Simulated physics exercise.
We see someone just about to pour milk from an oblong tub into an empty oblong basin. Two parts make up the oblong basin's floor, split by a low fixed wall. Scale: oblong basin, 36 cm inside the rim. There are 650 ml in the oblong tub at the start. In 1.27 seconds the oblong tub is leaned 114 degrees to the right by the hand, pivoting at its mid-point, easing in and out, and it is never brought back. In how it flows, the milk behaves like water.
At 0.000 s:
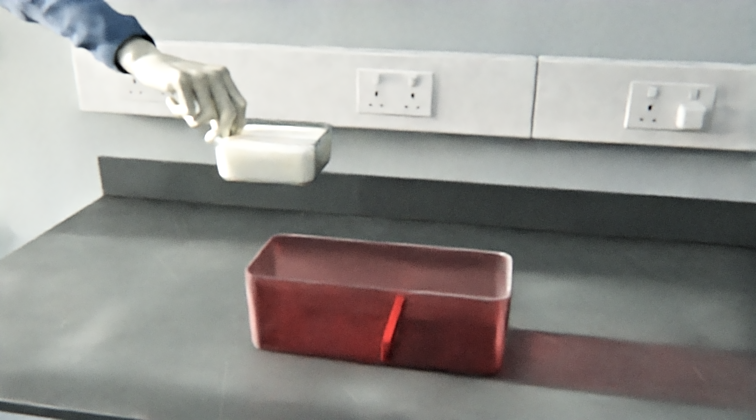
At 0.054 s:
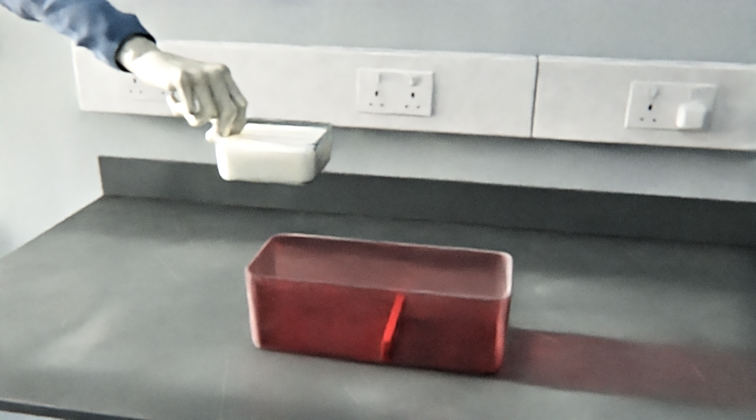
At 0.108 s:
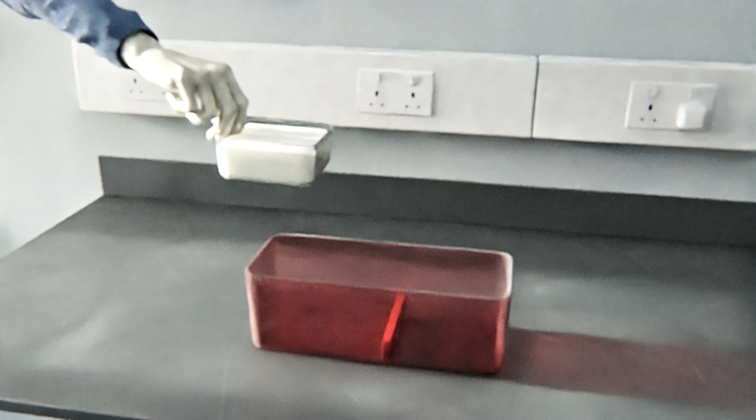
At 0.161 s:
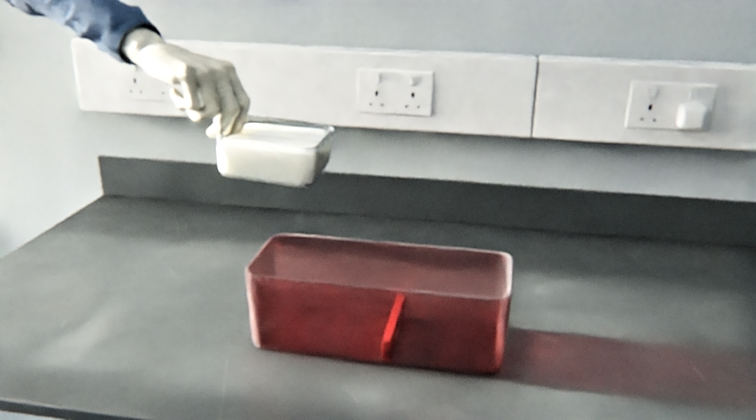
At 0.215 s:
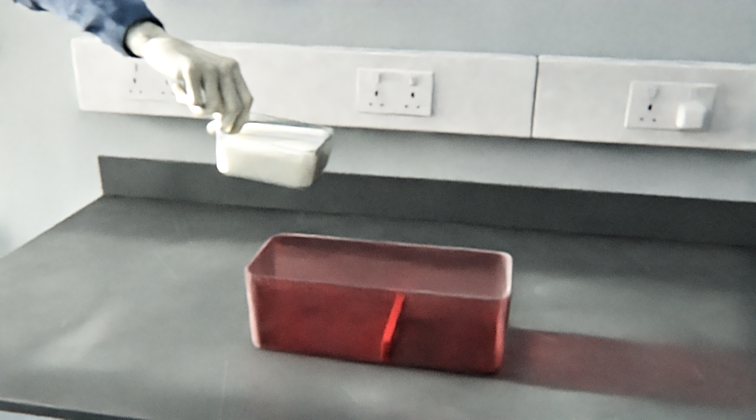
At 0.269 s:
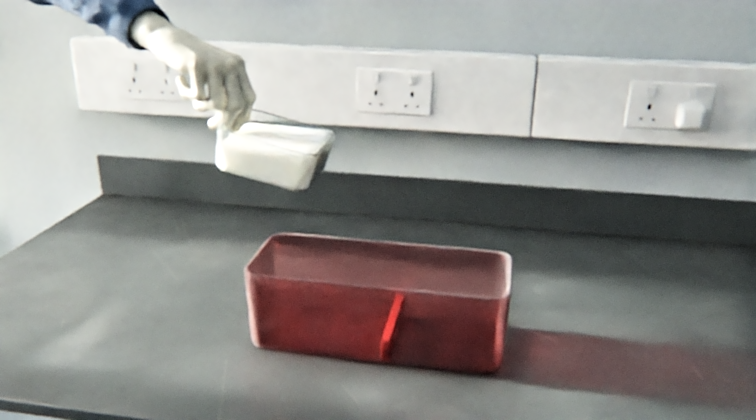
A gloved hand in a blue sleeve reaches in from the upper left, holding a small clear tub of white milk above a dark grey worktop, seen from slightly above. Below sits a translucent red oblong basin with a bright red divider, its reddish shadow stretching right, and white sockets line the pale wall behind. The hand slowly tilts the tub slightly to the right while the camera stays still.
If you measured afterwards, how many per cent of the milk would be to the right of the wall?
About 23 out of 100.
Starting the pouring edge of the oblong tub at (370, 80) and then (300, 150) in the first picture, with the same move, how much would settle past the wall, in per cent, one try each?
65 in a hundred, followed by 15 in a hundred.
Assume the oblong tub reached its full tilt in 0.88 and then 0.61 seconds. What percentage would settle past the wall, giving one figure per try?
I'd expect close to 15 per cent and then close to 20 per cent.
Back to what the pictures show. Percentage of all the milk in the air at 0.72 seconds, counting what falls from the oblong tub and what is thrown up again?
Near 44 in a hundred.
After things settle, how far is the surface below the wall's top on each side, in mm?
The left side gives some 14 mm, the right side some 24 mm.
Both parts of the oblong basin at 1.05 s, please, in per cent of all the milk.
Near 68 on the left, 18 on the right.
By 0.72 s the tilt is 69° and 28 per cent is still to pour, 25 is left of the wall and 3 right of it.
By 1.05 s the tilt is 106° and 3 per cent is still to pour, 69 is left of the wall and 18 right of it.
By 1.39 s the tilt is 114° and 0 per cent is still to pour, 73 is left of the wall and 21 right of it.
By 1.77 s the tilt is 114° and 0 per cent is still to pour, 72 is left of the wall and 23 right of it.
At rest 72 per cent lies left of the wall, 23 right of it and 5 outside.
